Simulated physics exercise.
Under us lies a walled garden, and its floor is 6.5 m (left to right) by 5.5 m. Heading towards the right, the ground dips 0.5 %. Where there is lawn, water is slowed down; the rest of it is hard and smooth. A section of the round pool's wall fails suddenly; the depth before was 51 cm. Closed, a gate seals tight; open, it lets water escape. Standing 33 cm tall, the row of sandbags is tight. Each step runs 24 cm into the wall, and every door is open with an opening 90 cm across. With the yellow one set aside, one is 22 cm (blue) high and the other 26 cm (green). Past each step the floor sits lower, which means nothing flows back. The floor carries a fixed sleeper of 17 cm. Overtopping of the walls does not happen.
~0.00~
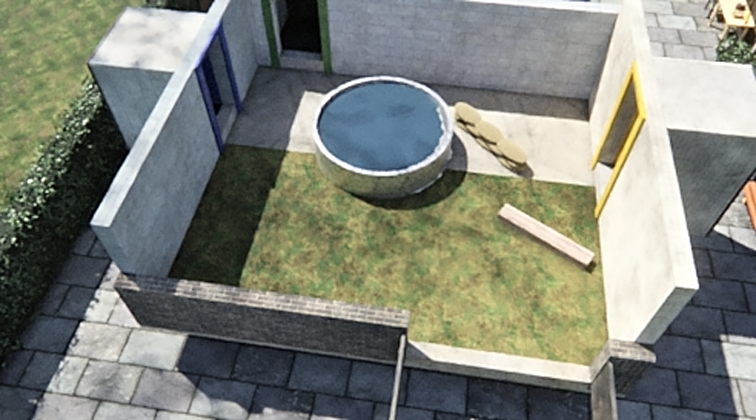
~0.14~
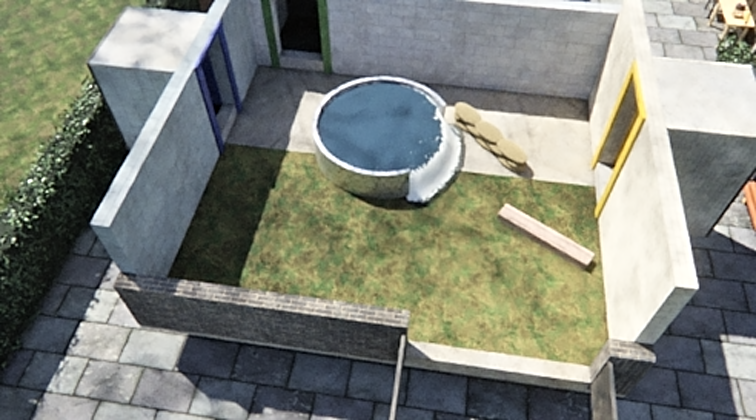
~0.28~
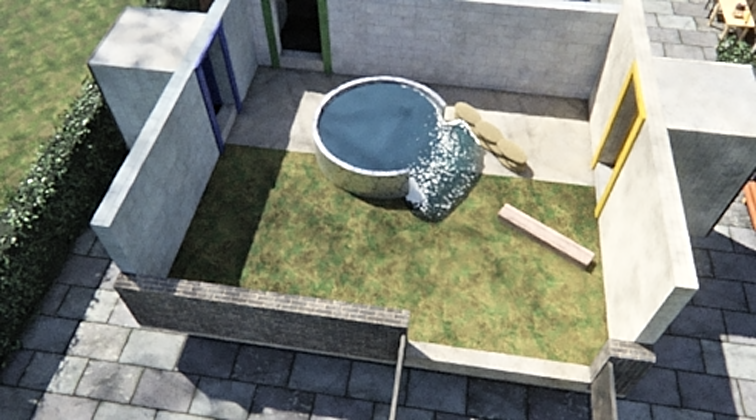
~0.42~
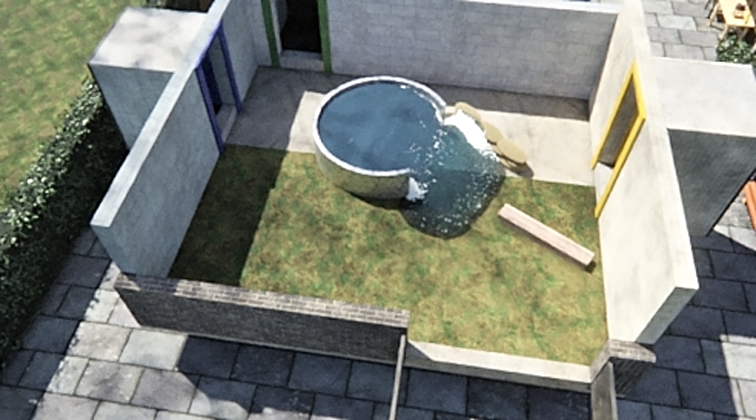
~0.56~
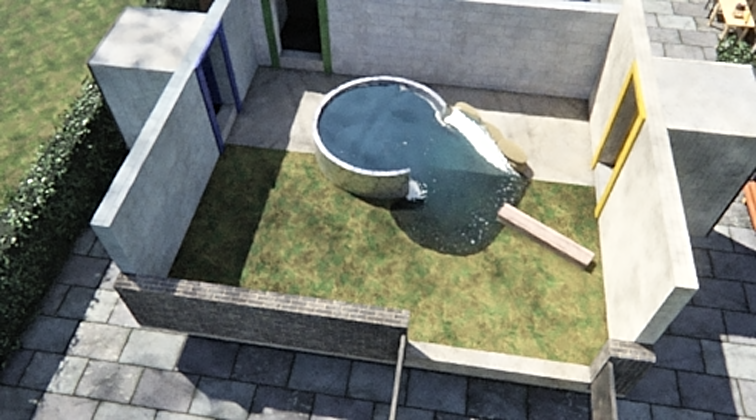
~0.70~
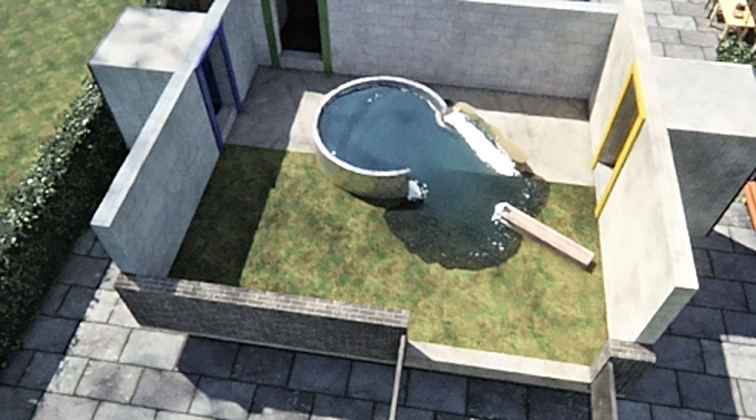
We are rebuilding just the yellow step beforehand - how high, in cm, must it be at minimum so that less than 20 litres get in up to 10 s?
It needs to be about 16 cm high.
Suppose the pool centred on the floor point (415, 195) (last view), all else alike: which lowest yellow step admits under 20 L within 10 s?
It must be around 16 cm tall.
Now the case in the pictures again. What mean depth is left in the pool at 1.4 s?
Roughly 30 cm.
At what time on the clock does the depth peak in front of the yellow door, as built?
It peaks around 2.4 s.
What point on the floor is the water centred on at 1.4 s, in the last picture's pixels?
The water's centre is at about (421, 164).
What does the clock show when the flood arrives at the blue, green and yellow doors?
Blue at 7.5 s, green at 3.8 s and yellow at 1.5 s.
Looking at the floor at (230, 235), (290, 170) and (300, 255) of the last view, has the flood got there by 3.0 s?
Point by point, the first is spared, the second spared and the third spared.
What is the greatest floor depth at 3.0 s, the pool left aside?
Max depth: Near 28 cm.
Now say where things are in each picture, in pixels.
In the first frame, still water, 51 cm deep, in the round pool at (383, 126); the yellow door at (614, 148) is dry.
In the second frame, water pours out at (443, 158) and has run 0.3 m, to (424, 204); about 7 cm deep outside, 51 cm at the back.
In the third frame, water pours out at (442, 160) and has run 0.7 m, to (438, 217); about 10 cm deep outside, 51 cm at the back.
In the fourth frame, water pours out at (442, 161) and has run 1.1 m, to (459, 231); about 8 cm deep outside, 51 cm at the back.
In the fifth frame, the front is at (489, 238), 1.5 m from the gap at (442, 161); 3.2 m2 of floor is wet, 51 cm left at the back.
In the sixth frame, water pours out at (442, 161) and has run 1.9 m, to (504, 256); about 6 cm deep outside, 48 cm at the back; 0.9 m in a straight line remain to the yellow door at (614, 148).
After 1.4 s water covers 25 % of the floor, deepest (32 cm) near (470, 143); it has not reached the yellow door.
After 3.0 s water covers 45 % of the floor, deepest (28 cm) near (612, 369); 18 cm at the yellow door, 2 litres in over its 22 cm step.
After 10.0 s water covers 85 % of the floor, deepest (8 cm) near (597, 205); 8 cm at the yellow door, 3 litres in over its 22 cm step.
At the yellow door as built, the water arrived by 1.5 s and peaked near 19 cm at 2.4 s.
With a step of 13 cm, 37 litres would have come in within the 10 s; with 17.5 cm, 12 litres. So under 20 litres takes about 16 cm.
